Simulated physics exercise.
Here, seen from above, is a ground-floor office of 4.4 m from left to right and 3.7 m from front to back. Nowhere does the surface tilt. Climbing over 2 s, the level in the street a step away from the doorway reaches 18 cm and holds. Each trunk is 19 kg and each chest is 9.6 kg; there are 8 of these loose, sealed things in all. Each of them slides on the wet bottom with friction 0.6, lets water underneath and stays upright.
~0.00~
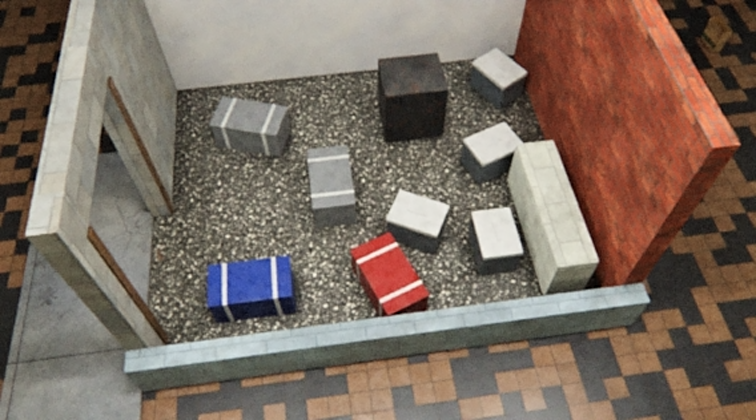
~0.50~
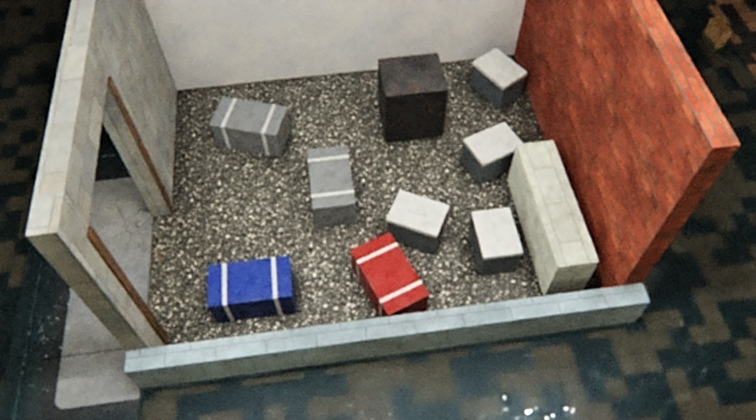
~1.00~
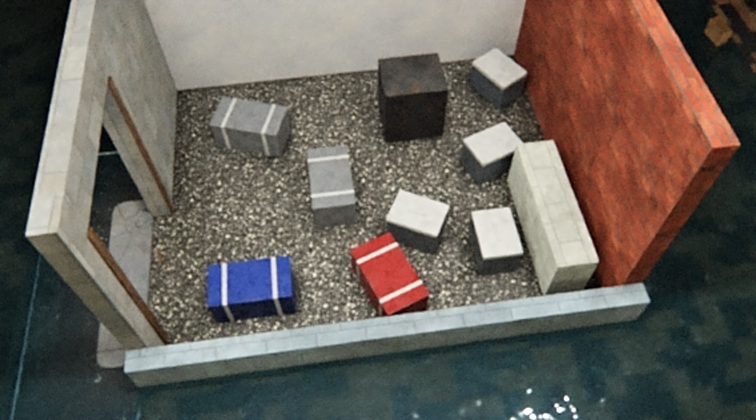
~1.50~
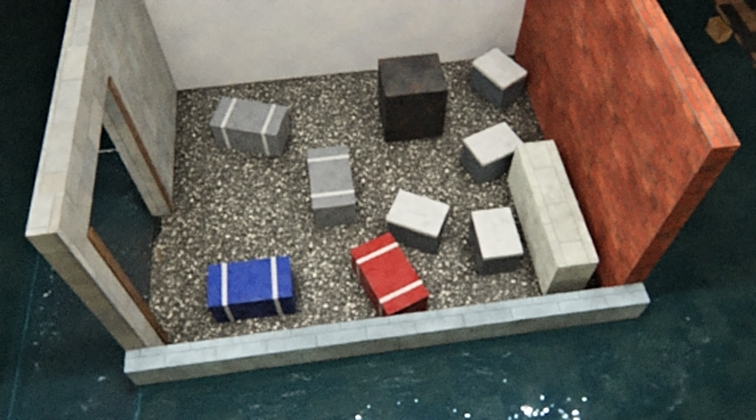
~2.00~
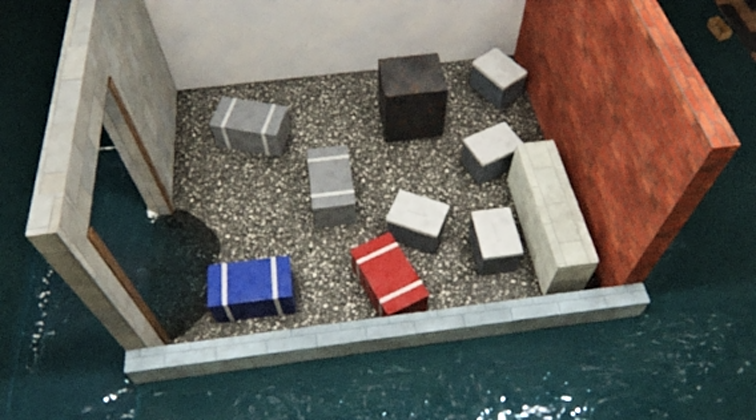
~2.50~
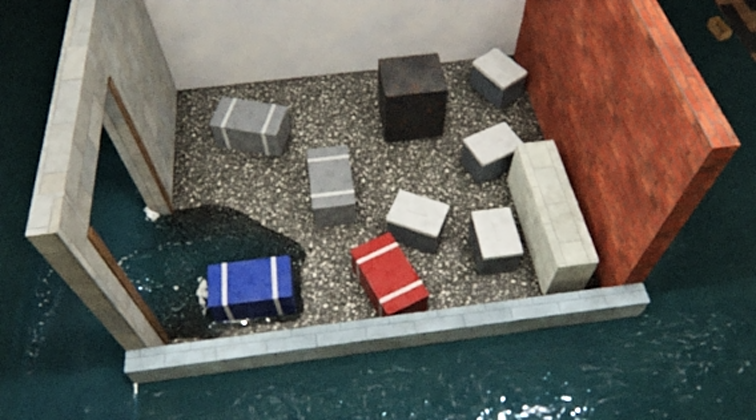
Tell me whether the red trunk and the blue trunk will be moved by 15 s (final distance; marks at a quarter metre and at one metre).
Judging by where they end up, the red trunk ends well away while the blue trunk ends well away.
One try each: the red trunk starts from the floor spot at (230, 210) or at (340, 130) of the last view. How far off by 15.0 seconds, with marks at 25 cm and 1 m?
From the first spot it would go a long distance, and from the second it would go a long distance.
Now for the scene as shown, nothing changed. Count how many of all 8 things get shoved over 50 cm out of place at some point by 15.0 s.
That makes 7.
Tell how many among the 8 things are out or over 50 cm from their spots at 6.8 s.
The count is 5.
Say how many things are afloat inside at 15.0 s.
At that time the total is 8.
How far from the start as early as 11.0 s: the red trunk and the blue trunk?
Close to 140 cm for the first and 300 cm for the second.
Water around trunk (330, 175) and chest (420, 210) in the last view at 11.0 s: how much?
Depths: Near 13 cm, then near 14 cm.
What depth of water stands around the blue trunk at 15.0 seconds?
Depth approx. 15 cm.
After 3.5 s the red trunk is near (389, 272), 0.0 m from its start, aground; the blue trunk is near (285, 296), 0.4 m from its start, aground; 0 afloat.
After 6.8 s the red trunk is near (479, 247), 0.9 m from its start, afloat; the blue trunk is near (433, 188), 2.1 m from its start, afloat; 5 afloat.
After 11.0 s the red trunk is near (451, 170), 1.4 m from its start, afloat; the blue trunk is near (467, 111), 3.1 m from its start, afloat; 7 afloat.
After 15.0 s the red trunk is near (421, 153), 1.4 m from its start, afloat; the blue trunk is near (467, 105), 3.2 m from its start, afloat; 8 afloat.
